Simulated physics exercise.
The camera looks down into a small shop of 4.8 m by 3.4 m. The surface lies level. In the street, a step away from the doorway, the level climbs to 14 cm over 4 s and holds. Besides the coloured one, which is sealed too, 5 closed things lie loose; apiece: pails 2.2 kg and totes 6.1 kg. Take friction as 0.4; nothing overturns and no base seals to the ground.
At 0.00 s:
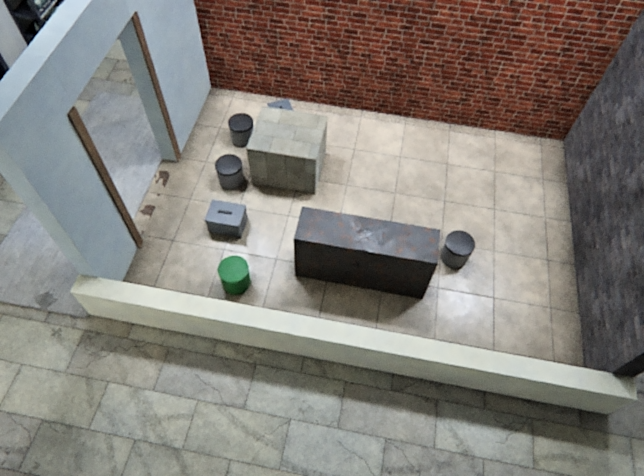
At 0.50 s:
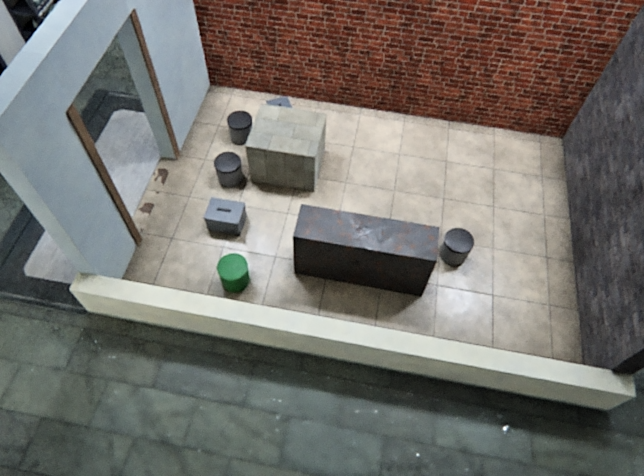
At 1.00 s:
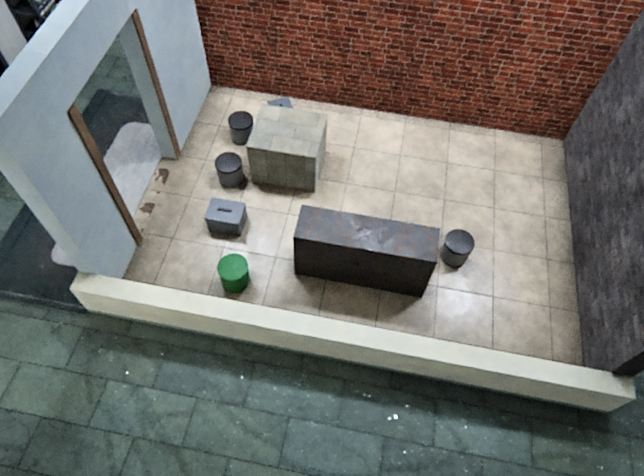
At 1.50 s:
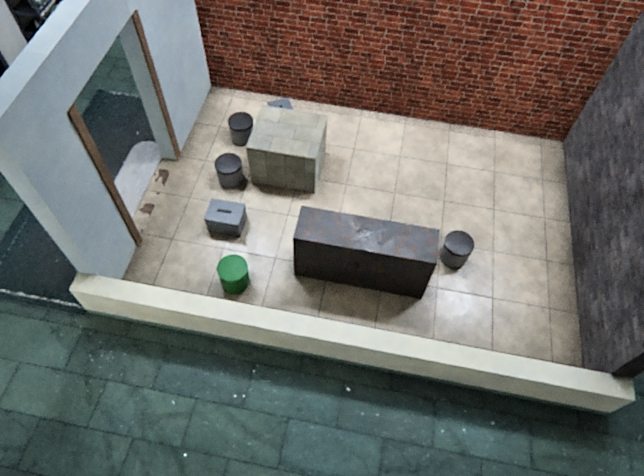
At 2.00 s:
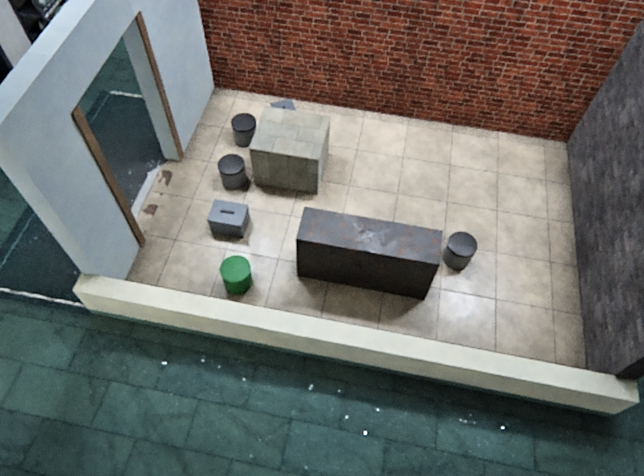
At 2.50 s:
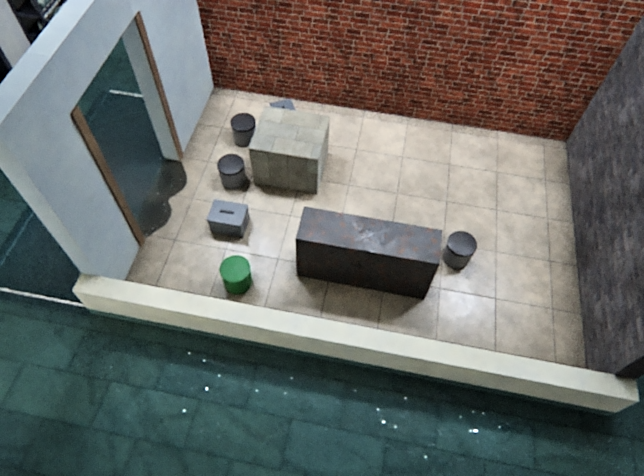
In the video, dark water spreads across the paved street outside a small brick-walled shop and begins to enter through the doorway at left, while the green pail, dark pails, grey box and large blocks inside stay still.
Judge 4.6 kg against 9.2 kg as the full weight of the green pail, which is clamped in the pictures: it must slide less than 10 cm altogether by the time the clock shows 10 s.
For it, only the higher weight holds it.
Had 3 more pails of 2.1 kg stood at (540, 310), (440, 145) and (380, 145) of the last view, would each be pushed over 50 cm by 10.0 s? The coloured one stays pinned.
In that order: Short of it, short of it, less.
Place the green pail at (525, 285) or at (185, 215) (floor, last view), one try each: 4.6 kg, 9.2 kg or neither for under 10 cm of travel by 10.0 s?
In that order: Either load holds; neither is enough.
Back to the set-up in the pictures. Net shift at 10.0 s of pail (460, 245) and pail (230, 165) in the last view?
In turn: 80 cm, 40 cm.
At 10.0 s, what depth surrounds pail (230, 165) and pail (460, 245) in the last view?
About 6 and 3 cm.
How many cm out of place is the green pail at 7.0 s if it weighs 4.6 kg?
Roughly 100 cm.
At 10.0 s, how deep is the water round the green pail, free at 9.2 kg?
About 7 cm.
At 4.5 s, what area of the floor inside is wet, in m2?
About 3.0 m2.
After 3.5 s the green pail would be 0 cm from its start with 4.6 kg and 0 cm from its start with 9.2 kg; 0 cm of water round it then.
After 4.5 s the green pail would be 0 cm from its start with 4.6 kg and 0 cm from its start with 9.2 kg; 2 cm of water round it then.
After 7.0 s the green pail would be 107 cm from its start with 4.6 kg and 0 cm from its start with 9.2 kg; 5 cm of water round it then.
After 10.0 s the green pail would be 247 cm from its start with 4.6 kg and 0 cm from its start with 9.2 kg; 7 cm of water round it then.
